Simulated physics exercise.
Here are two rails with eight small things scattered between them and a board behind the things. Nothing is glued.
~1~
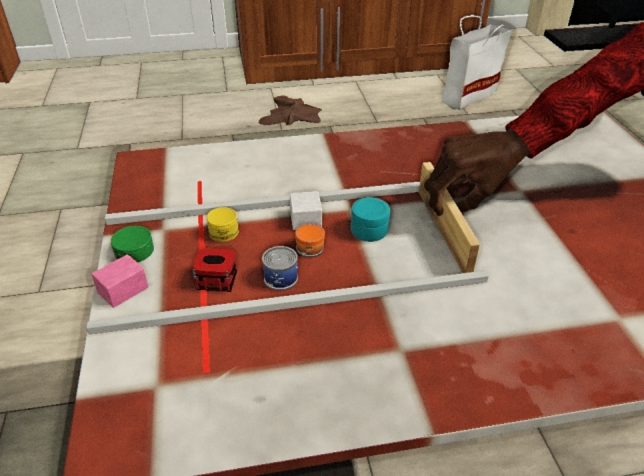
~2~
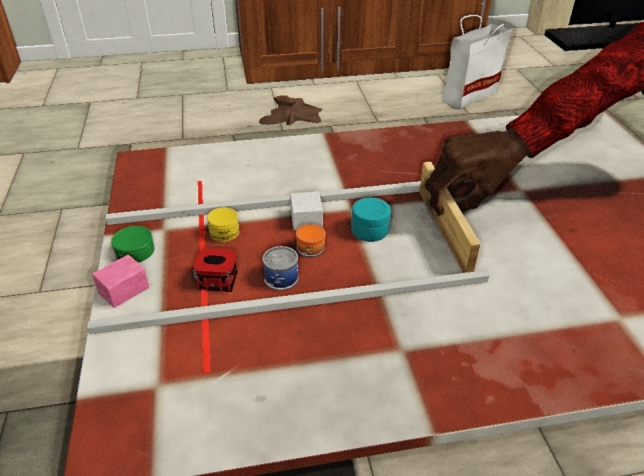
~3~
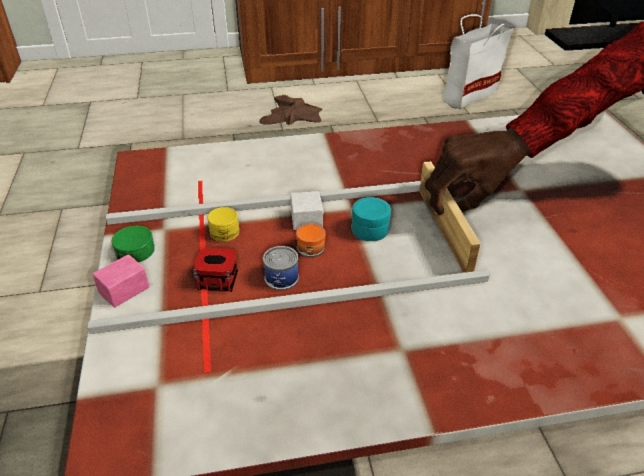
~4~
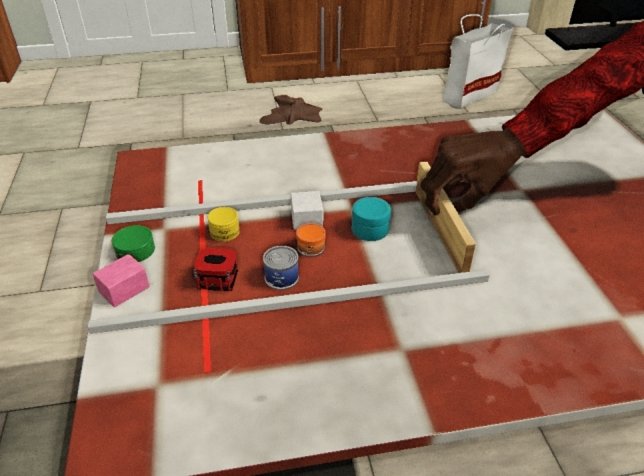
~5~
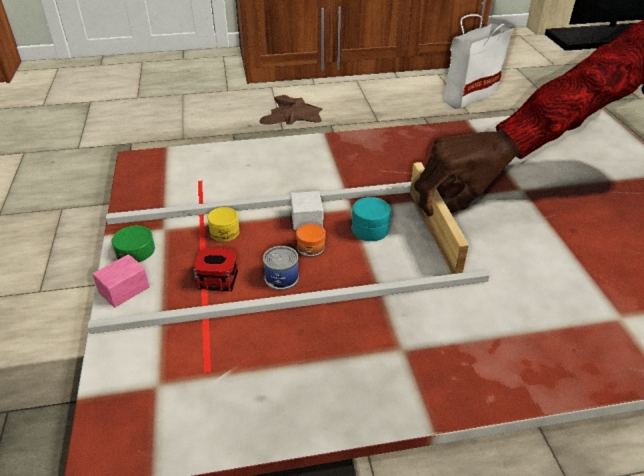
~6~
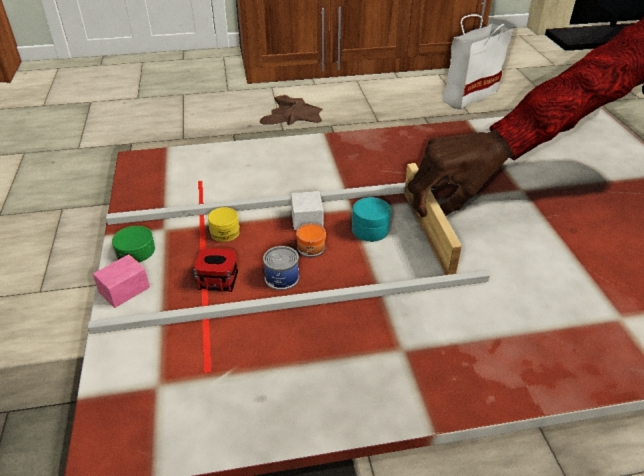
At the start, a hand in a red sleeve holds a wooden board upright between two pale rails on a red-and-white checked surface, with eight small colourful objects scattered to its left. The hand then slides the board slightly left, still short of the turquoise tub, while the objects stay still.
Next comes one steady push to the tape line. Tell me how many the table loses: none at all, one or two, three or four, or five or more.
I predict nothing comes down off the table.
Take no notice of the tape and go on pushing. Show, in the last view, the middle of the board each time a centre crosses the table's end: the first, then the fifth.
At (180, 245) for the first, at (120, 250) for the fifth.
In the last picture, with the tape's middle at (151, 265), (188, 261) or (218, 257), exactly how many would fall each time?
The three tries give 2, 0 and 0.
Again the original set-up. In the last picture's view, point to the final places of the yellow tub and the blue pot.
About (153, 234), and the other about (186, 289).
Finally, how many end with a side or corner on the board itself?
In total, 4.
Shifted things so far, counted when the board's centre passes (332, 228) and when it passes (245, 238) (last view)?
3, then 6.
Early on, none off yet; pink block at rest near (122, 280); green tub at rest near (134, 245); red case at rest near (217, 270).
Finally, the number that fall off is zero.
